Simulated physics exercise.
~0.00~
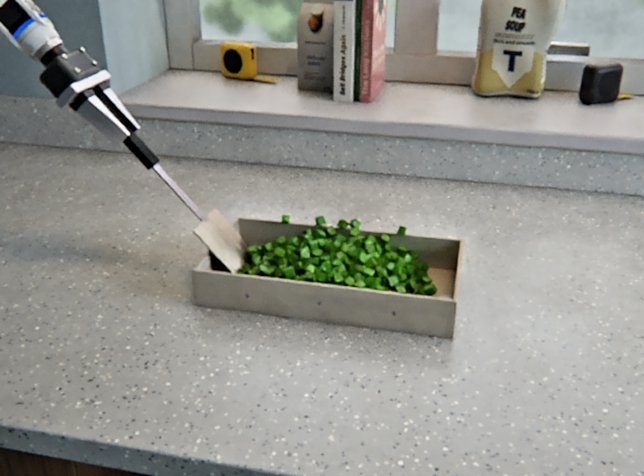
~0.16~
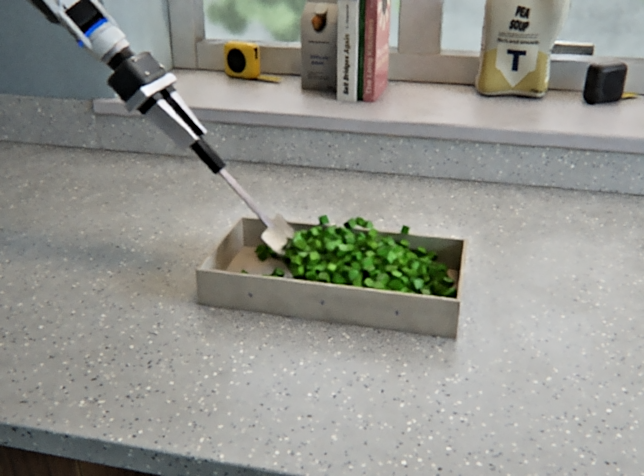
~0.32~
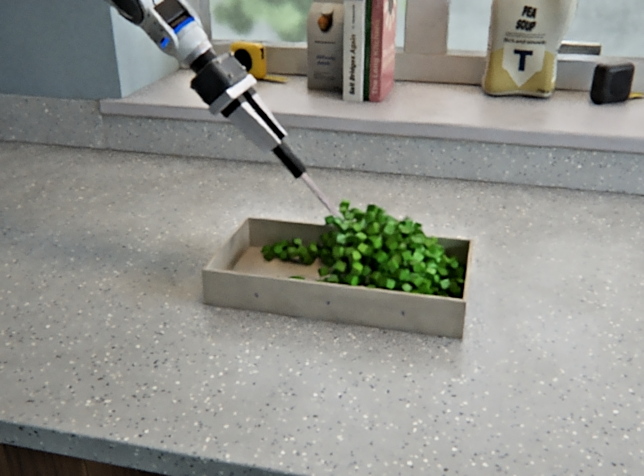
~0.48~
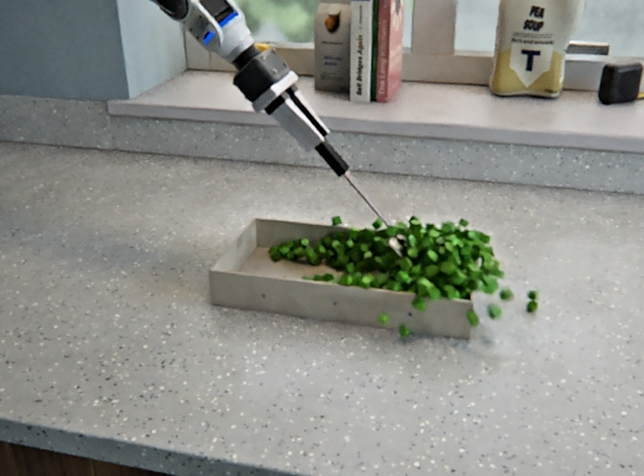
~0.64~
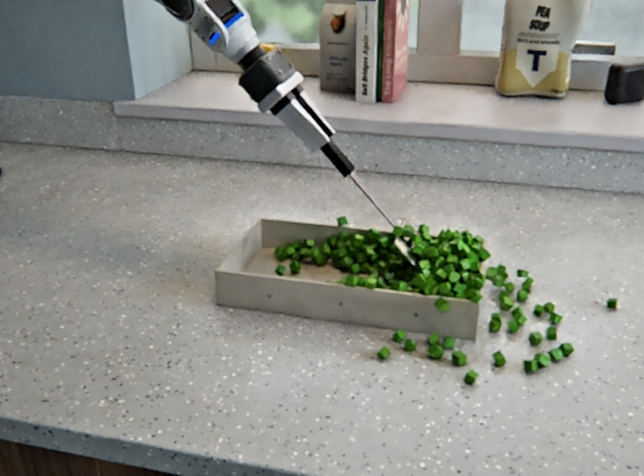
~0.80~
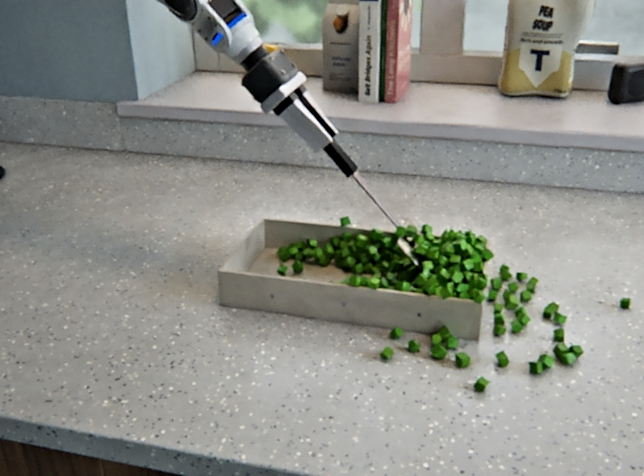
A heap of bright green vegetable dice fills a shallow, pale rectangular trough on a speckled grey countertop, seen from slightly above. Behind it, a windowsill holds a yellow tape measure, books, a pea soup package and a small dark object. A black and white robotic arm reaches in from the upper left and pushes a flat turner rightward through the dice, piling them toward the right end as the view pans slightly. Dice spill over the end and front, scattering across the counter. The turner stops in the heap, with most dice still inside.
